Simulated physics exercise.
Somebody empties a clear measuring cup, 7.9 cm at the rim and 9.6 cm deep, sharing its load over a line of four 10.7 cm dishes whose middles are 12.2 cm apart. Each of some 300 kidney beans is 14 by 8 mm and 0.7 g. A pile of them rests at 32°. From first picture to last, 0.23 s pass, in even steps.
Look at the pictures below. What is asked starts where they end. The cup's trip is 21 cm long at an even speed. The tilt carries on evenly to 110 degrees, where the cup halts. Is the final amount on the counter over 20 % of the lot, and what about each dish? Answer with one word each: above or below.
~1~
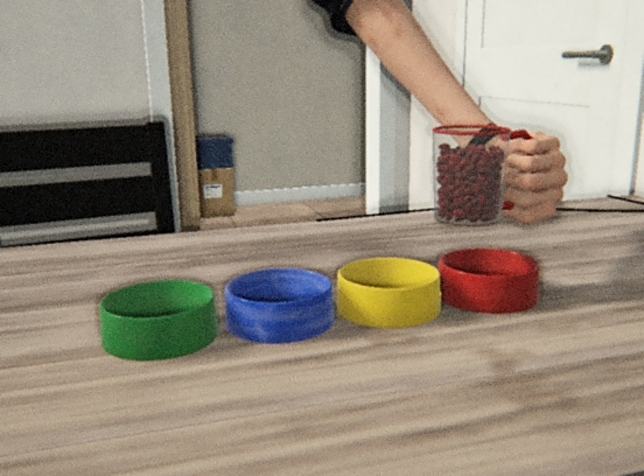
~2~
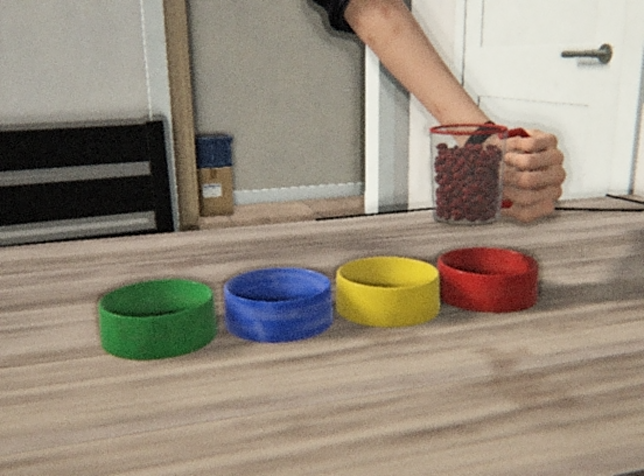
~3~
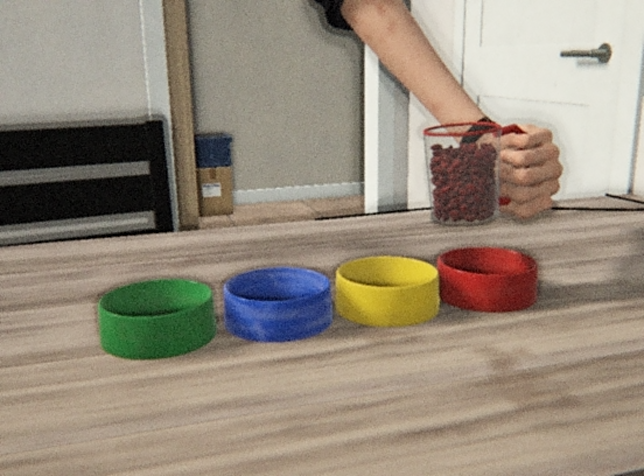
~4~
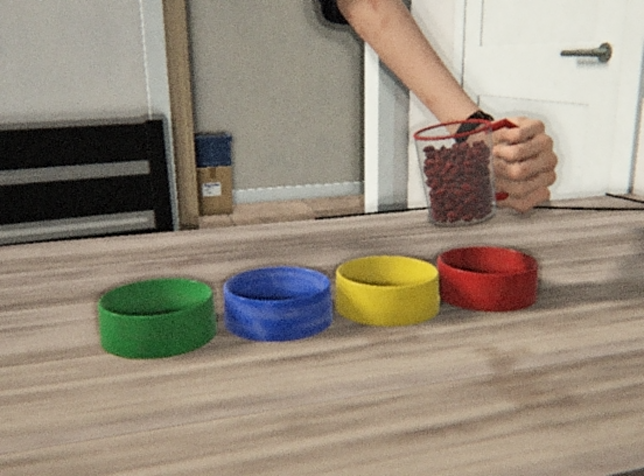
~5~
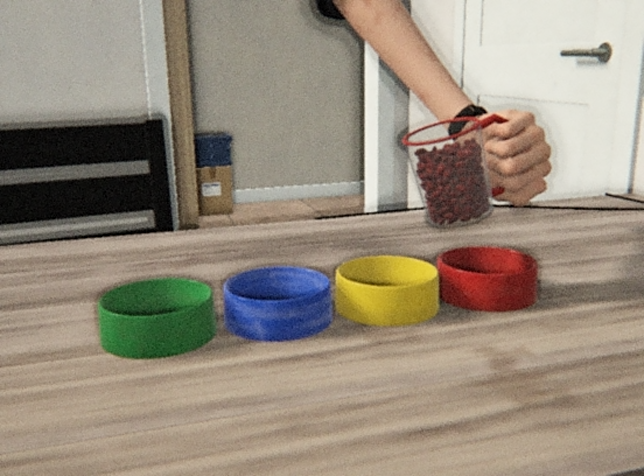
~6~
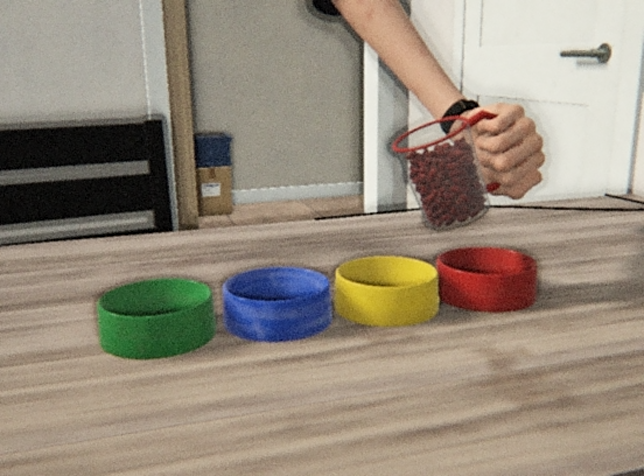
Red below, blue above, green below, yellow below, counter above.
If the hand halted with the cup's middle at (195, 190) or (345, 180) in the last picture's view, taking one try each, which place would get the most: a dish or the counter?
The biggest share goes to blue first, then to blue.
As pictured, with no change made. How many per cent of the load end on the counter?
I'd reckon around 30 per cent.
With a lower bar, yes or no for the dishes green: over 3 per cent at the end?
Green yes.
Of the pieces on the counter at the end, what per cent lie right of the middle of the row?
About 0 percent.
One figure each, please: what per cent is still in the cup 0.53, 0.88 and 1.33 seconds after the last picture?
Around 100 per cent at the first moment, 50 at the second and 5 at the third.
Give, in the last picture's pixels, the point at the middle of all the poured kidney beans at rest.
Est. centre at rest: (246, 314) px.
Then, 0.53 s after the last picture, tilt 93 degrees; cup holds 100 %.
Then, 0.88 s after the last picture, tilt 110 degrees; cup holds 50 %, blue 50 %.
Then, 1.33 s after the last picture, tilt 110 degrees; cup holds 5 %, blue 60 %, green 10 %.
In the end, red 0 %, blue 60 %, green 10 %, yellow 0 %, counter 30 %.
